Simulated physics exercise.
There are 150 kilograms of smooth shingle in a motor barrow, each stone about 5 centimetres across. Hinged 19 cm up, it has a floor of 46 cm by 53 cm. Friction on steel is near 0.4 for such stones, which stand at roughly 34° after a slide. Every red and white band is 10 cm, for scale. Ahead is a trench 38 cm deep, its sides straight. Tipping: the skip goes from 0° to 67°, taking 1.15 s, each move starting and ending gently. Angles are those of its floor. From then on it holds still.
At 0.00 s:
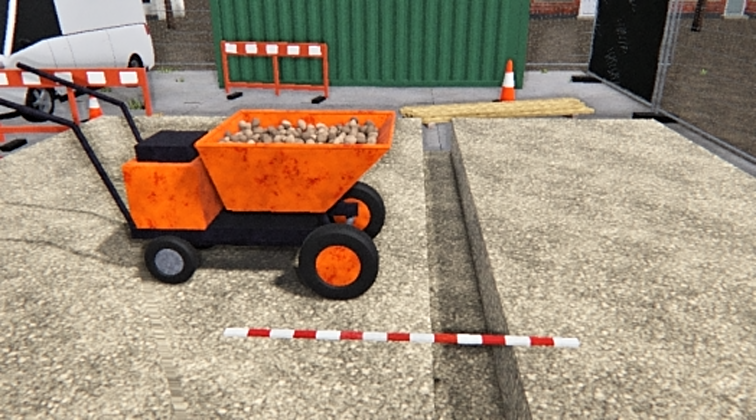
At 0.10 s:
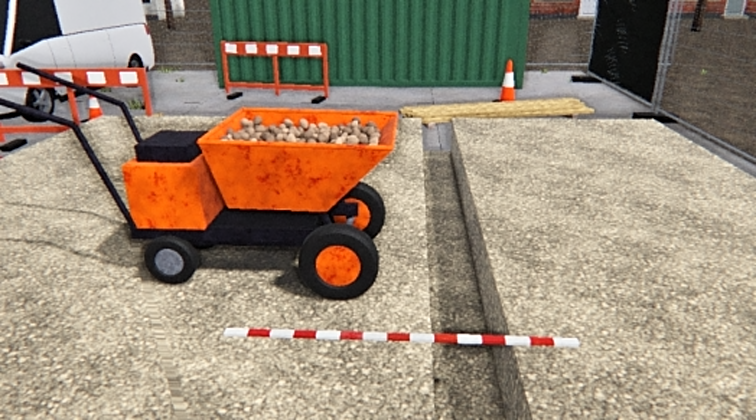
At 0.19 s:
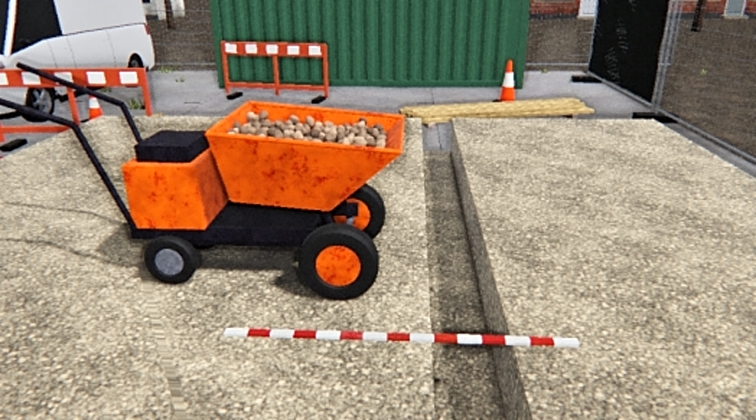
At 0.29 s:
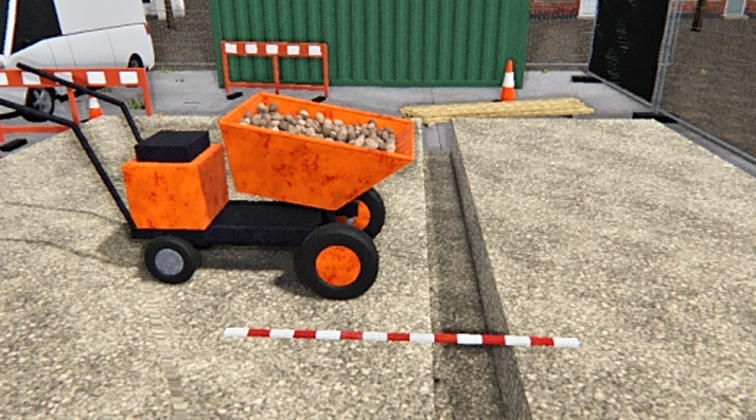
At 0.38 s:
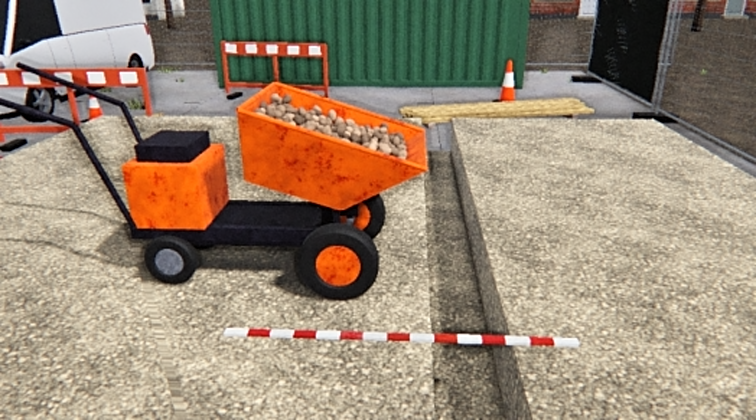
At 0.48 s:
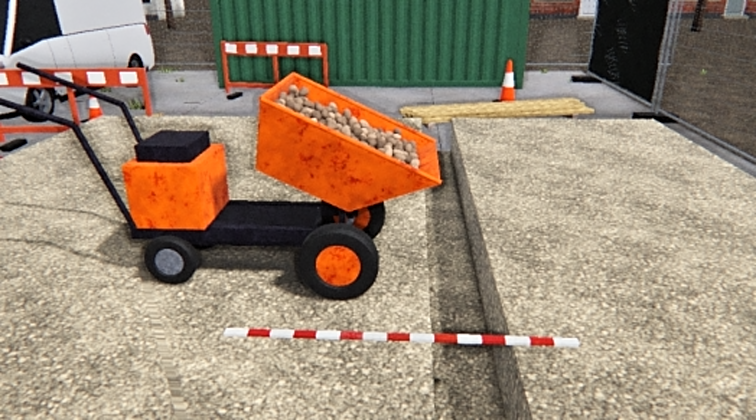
On a gravelly work site, an orange skip full of stones tilts toward the right.
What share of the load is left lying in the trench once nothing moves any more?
About 40 per cent.
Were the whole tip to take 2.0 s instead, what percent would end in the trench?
Then some 45 per cent would.
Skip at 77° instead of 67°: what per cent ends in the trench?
It would be close to 45 percent.
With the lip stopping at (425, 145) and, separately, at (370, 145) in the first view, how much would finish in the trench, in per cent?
From the first place around 15 per cent, from the other around 60.
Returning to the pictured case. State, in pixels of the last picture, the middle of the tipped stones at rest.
At about pixel (518, 270) in the last view.
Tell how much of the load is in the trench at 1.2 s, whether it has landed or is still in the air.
Roughly 10% by that time.
After 0.9 s the floor is at 56°; 100 % in the skip; the foremost stones are at (466, 217).
After 1.2 s the floor is at 67°; 56 % in the skip, 12 % in the trench, 31 % past the trench; the foremost stones are at (562, 269).
After 1.6 s the floor is at 67°; 19 % in the skip, 23 % in the trench, 58 % past the trench; the foremost stones are at (675, 275).
After 3.5 s the floor is at 67°; 0 % in the skip, 40 % in the trench, 60 % past the trench; the foremost stones are past the picture's edge.
